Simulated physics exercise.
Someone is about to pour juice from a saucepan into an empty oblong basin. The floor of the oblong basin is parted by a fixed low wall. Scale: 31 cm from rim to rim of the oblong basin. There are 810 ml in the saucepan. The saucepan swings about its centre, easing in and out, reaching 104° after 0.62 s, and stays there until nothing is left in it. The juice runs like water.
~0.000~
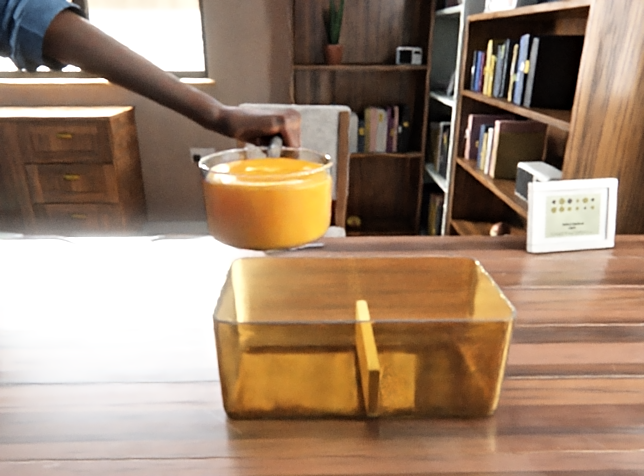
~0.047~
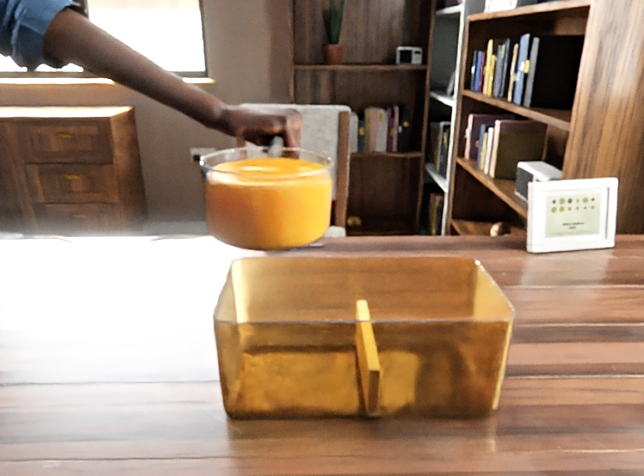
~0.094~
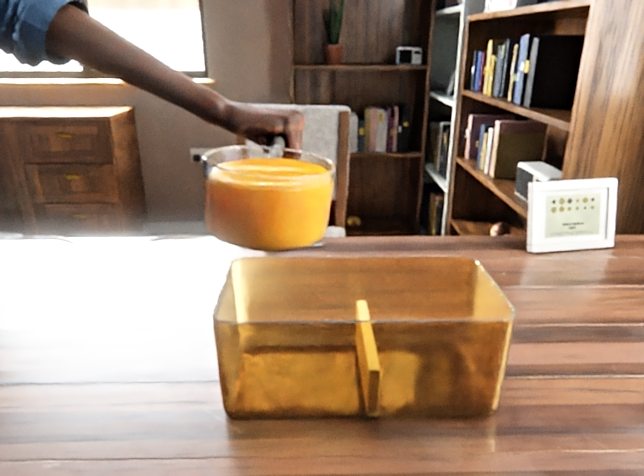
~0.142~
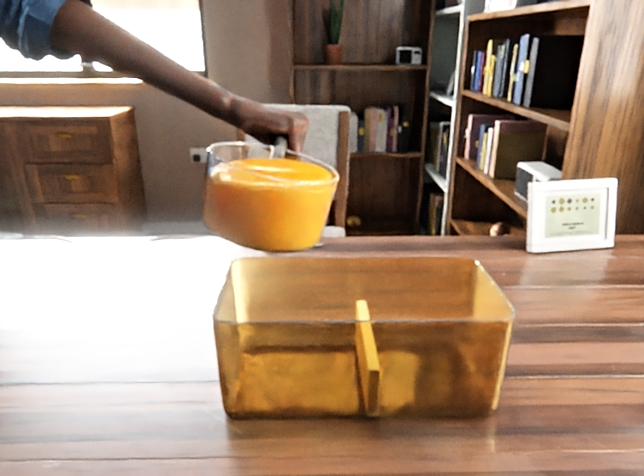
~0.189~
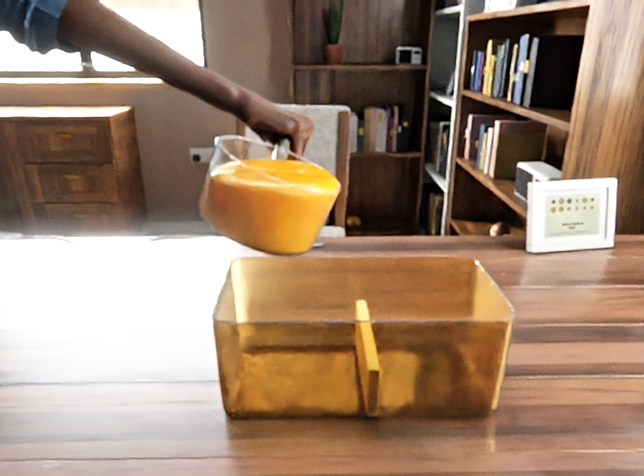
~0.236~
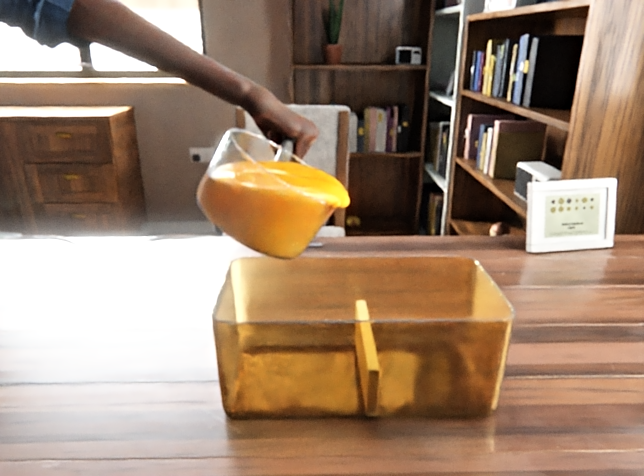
A hand tilting a glass saucepan of orange juice steadily to the right above an empty, divided amber basin on a wooden table.
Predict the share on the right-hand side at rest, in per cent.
About 55 per cent.
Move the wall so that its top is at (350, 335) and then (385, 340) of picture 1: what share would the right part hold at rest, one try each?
First 75, then 30 per cent.
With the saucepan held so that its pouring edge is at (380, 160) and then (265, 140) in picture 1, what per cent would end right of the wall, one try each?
In turn about 95 and 5 per cent.
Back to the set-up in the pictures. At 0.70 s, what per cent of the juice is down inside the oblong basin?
Some 88 per cent.
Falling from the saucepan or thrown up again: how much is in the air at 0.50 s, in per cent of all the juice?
About 30 per cent.
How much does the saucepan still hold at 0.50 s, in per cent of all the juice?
Near 30 in a hundred.
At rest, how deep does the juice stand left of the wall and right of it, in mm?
Left about 16 mm, right about 22 mm.
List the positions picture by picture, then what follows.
In the first frame, it leans 0°; its right rim is at (331, 162); the juice meets the walls at (207, 171) and (329, 171); the oblong basin's rim runs from (223, 288) to (494, 285); the wall's top is at (367, 332).
In the second frame, it leans 1°; its right rim is at (332, 164); the juice meets the walls at (208, 171) and (330, 171).
In the third frame, it leans 6°; its right rim is at (334, 169); the juice meets the walls at (209, 169) and (331, 172).
In the fourth frame, it leans 13°; its right rim is at (337, 177); the juice meets the walls at (212, 169) and (334, 174).
In the fifth frame, it leans 22°; its right rim is at (338, 188); the juice meets the walls at (210, 171) and (339, 181); 1 per cent is over the edge.
In the sixth frame, it leans 33°; its right rim is at (338, 200); the juice meets the walls at (209, 173) and (339, 189); 4 per cent is over the edge.
Then, 0.50 s in, the tilt is 95° and 31 per cent is still to pour, 6 is left of the wall and 32 right of it.
Then, 0.70 s in, the tilt is 104° and 6 per cent is still to pour, 33 is left of the wall and 56 right of it.
Then, 0.90 s in, the tilt is 104° and 1 per cent is still to pour, 43 is left of the wall and 54 right of it.
Then, 1.12 s in, the tilt is 104° and 0 per cent is still to pour, 45 is left of the wall and 55 right of it.
Finally, 45 per cent lies left of the wall, 55 right of it and 1 outside.
